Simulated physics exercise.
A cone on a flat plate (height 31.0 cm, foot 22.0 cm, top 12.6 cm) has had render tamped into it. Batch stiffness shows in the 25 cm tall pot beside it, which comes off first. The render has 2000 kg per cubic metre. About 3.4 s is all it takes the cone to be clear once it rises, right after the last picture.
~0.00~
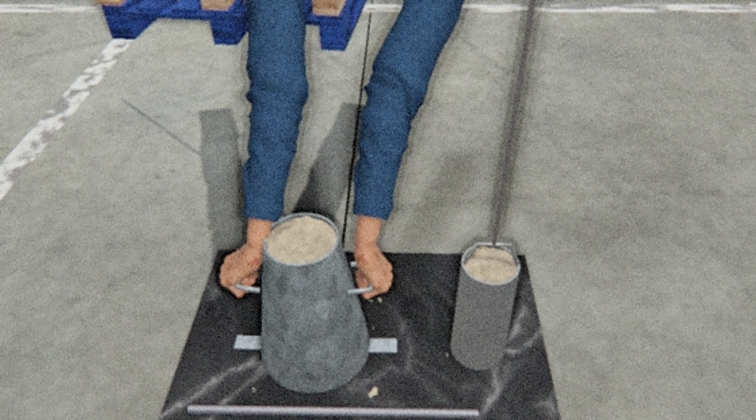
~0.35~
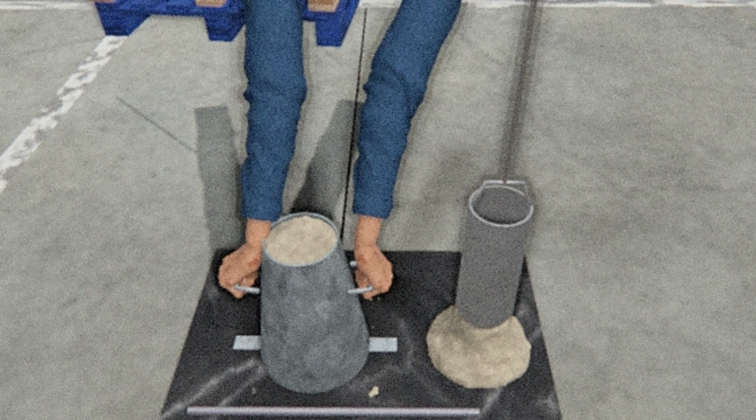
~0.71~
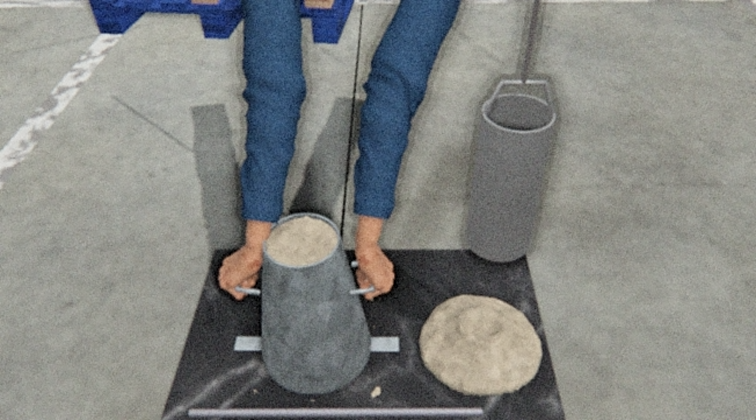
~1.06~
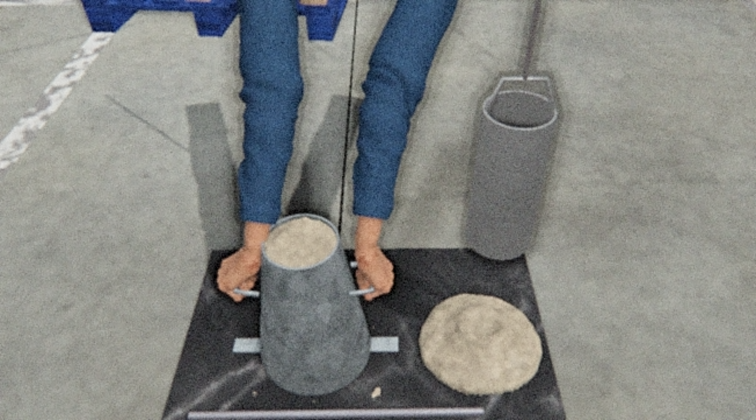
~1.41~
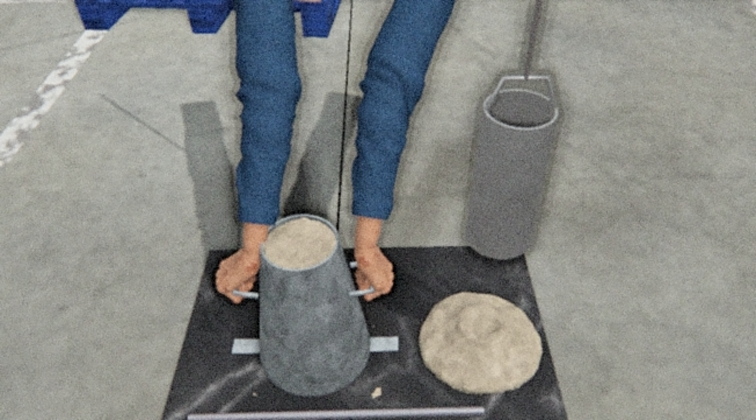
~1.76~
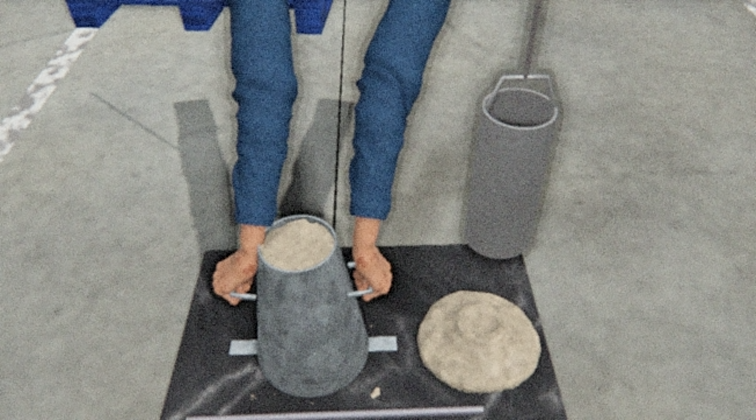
A grey cylinder filled with pale, wet material lifts off a black plate on the right, leaving a mound that spreads into a low round heap, while two blue-sleeved arms keep hold of a filled cone's handles beside it.
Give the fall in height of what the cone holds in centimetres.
Expect around 20 centimetres.
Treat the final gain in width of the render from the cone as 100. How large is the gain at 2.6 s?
I'd say around 80 in a hundred.
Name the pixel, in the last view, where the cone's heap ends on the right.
Around (414, 345).
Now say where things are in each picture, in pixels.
In the first picture, middle of the pot's mouth at (491, 264), still down; middle of the cone's top at (301, 239), not yet moved.
In the second picture, middle of the pot's mouth at (501, 206), raised 14 cm; the heap from the pot 12 cm high and 21 cm wide, top at (483, 311); middle of the cone's top at (301, 239), not yet moved.
In the third picture, middle of the pot's mouth at (518, 114), raised 31 cm; the heap from the pot 7.1 cm high and 25 cm wide, top at (482, 326); middle of the cone's top at (302, 240), not yet moved.
In the fourth picture, middle of the pot's mouth at (519, 111), raised 32 cm; the heap from the pot 7.1 cm high and 25 cm wide, top at (482, 325); middle of the cone's top at (301, 241), not yet moved.
In the fifth picture, middle of the pot's mouth at (520, 110), raised 32 cm; the heap from the pot 7.0 cm high and 25 cm wide, top at (482, 324); middle of the cone's top at (300, 242), not yet moved.
In the sixth picture, middle of the pot's mouth at (519, 109), raised 32 cm; the heap from the pot 7.0 cm high and 25 cm wide, top at (481, 323); middle of the cone's top at (297, 243), not yet moved.
By 2.6 s, the cone is up 7.1 cm; the render has come down 15 cm to 16 cm and is 37 cm wide.
By 3.5 s, the cone is up 20 cm; the render has come down 20 cm to 11 cm and is 41 cm wide.
By 4.3 s, the cone is up 31 cm; the render has come down 20 cm to 11 cm and is 41 cm wide.
By 5.3 s, the cone is clear; the render has come down 20 cm to 11 cm and is 42 cm wide.
By 5.9 s, at rest, the cone is clear; the render has come down 20 cm to 11 cm and is 42 cm wide.
